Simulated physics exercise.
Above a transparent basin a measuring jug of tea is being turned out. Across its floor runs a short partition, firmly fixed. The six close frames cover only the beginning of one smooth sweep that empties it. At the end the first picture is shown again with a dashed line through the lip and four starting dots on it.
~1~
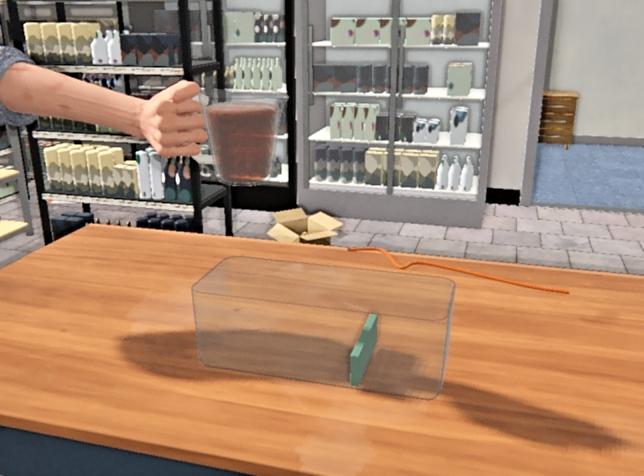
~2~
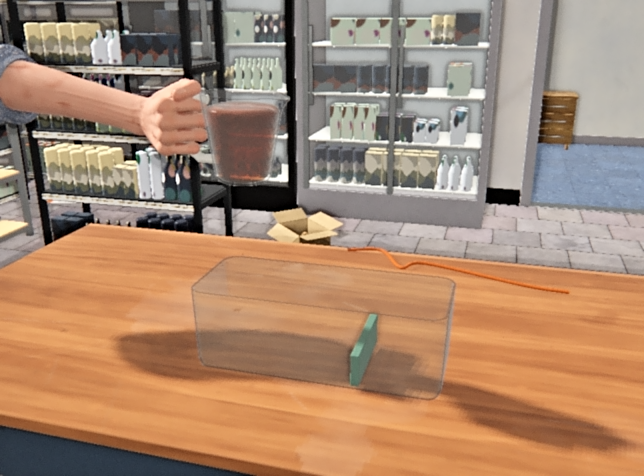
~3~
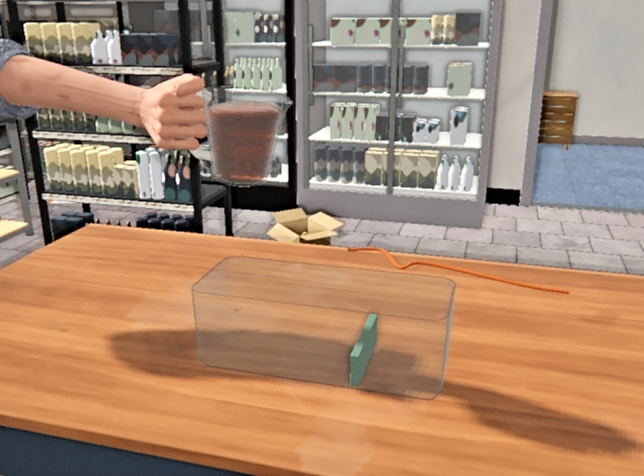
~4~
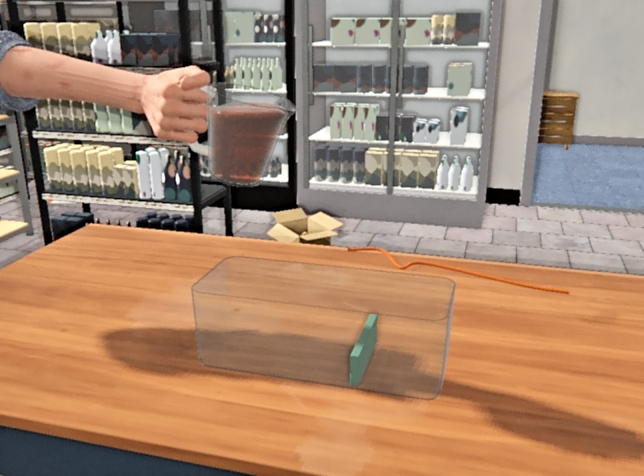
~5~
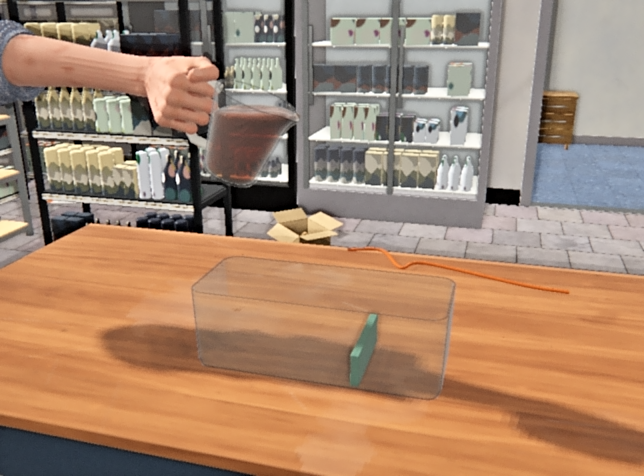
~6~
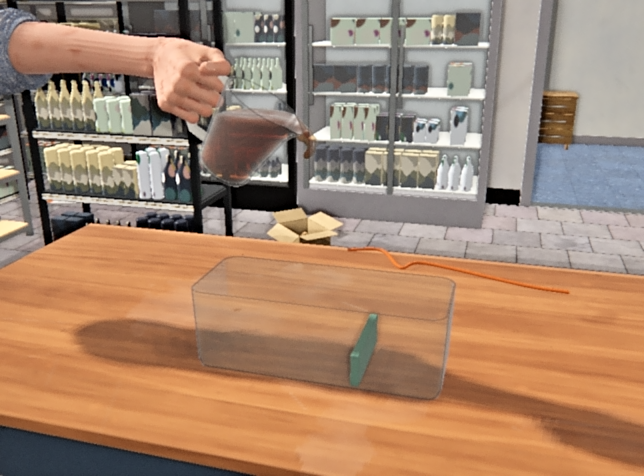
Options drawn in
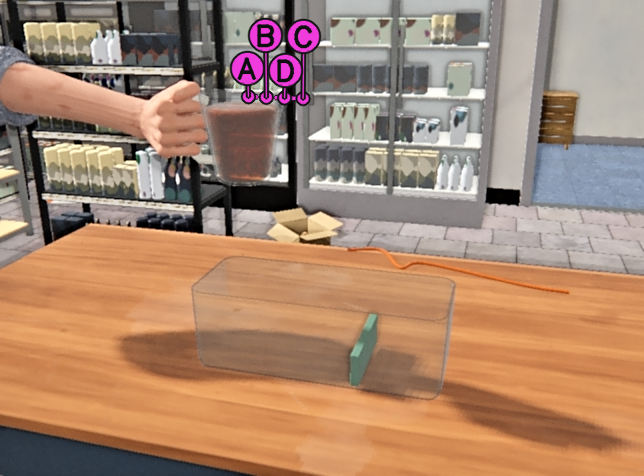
In a shop, a hand held a clear jug of tea above a see-through basin with a short green partition, then gradually tilted it to the right until tea came over the lip.
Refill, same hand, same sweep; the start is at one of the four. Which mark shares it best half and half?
Use dot C.
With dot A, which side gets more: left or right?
The left side.
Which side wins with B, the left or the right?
More ends on the left.
In magenta, A at (248, 96); B at (266, 97); C at (303, 98); D at (284, 97).
With A, about 94 % ends left of the wall and 4 % right of it.
With B, about 93 % ends left of the wall and 4 % right of it; 3 % is lost outside.
With C, about 45 % ends left of the wall and 54 % right of it.
With D, about 82 % ends left of the wall and 14 % right of it; 3 % is lost outside.
